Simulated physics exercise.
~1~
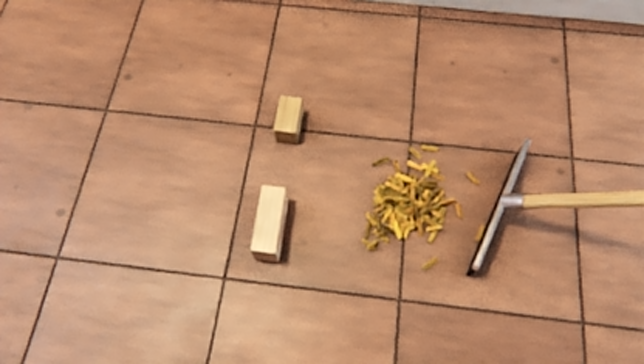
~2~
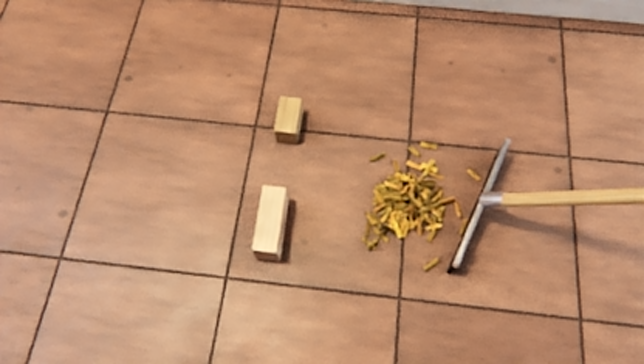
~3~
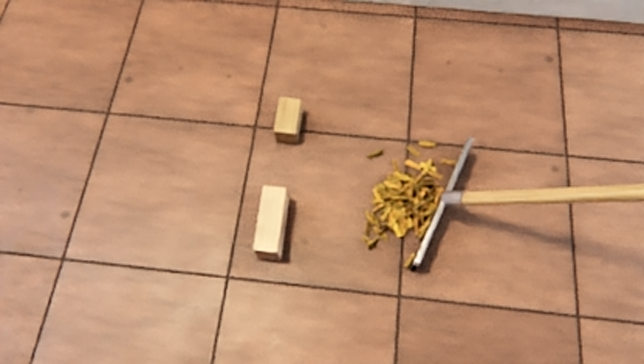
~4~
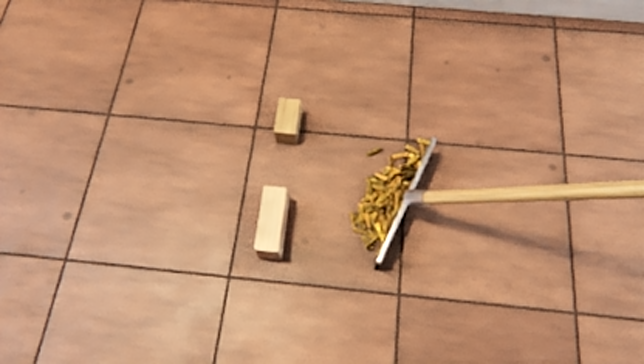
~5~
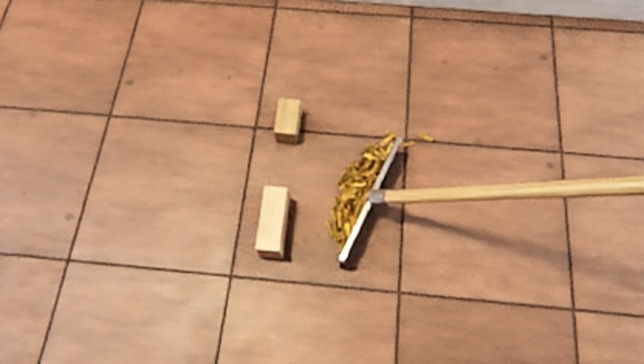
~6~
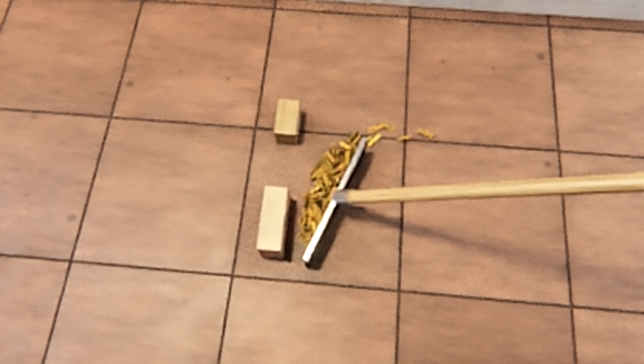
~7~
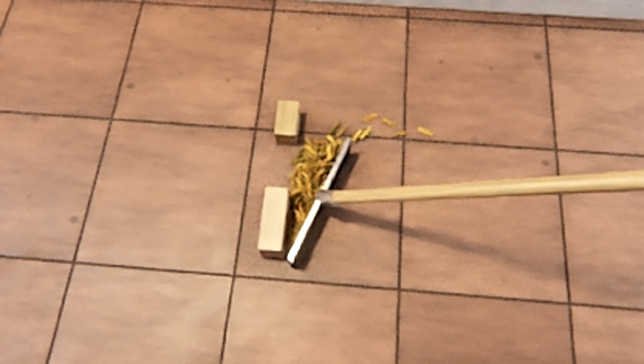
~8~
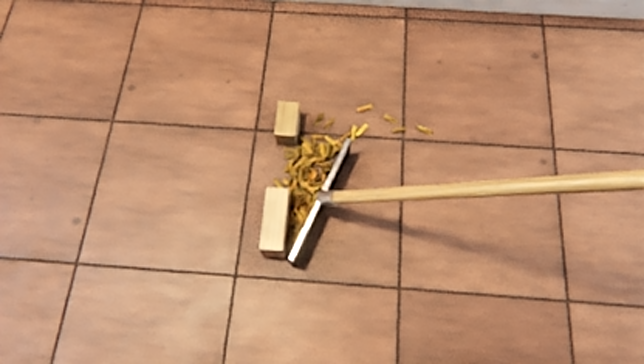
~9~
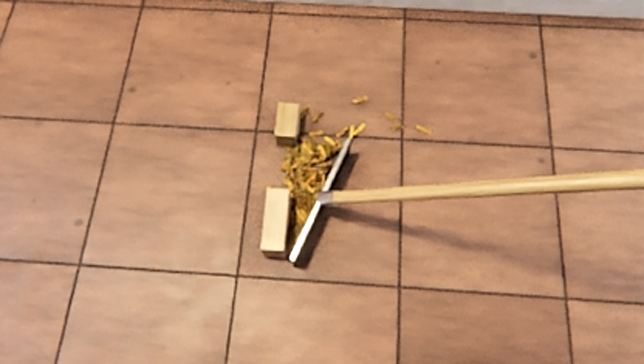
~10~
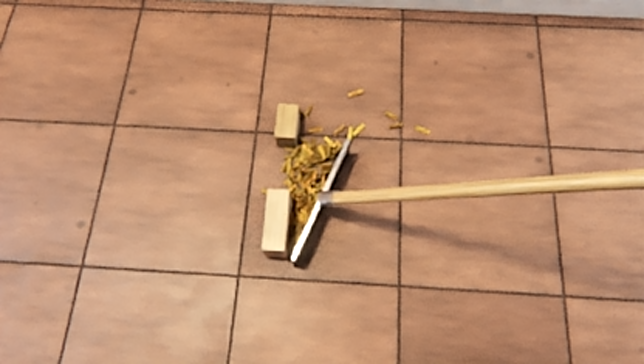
In this clip, a squeegee on a wooden handle pushes a loose pile of yellowish dry pasta leftwards across a tiled floor towards two wooden blocks, then stops, leaving most pieces bunched between blade and blocks and a few strays scattered near the blade's far end.
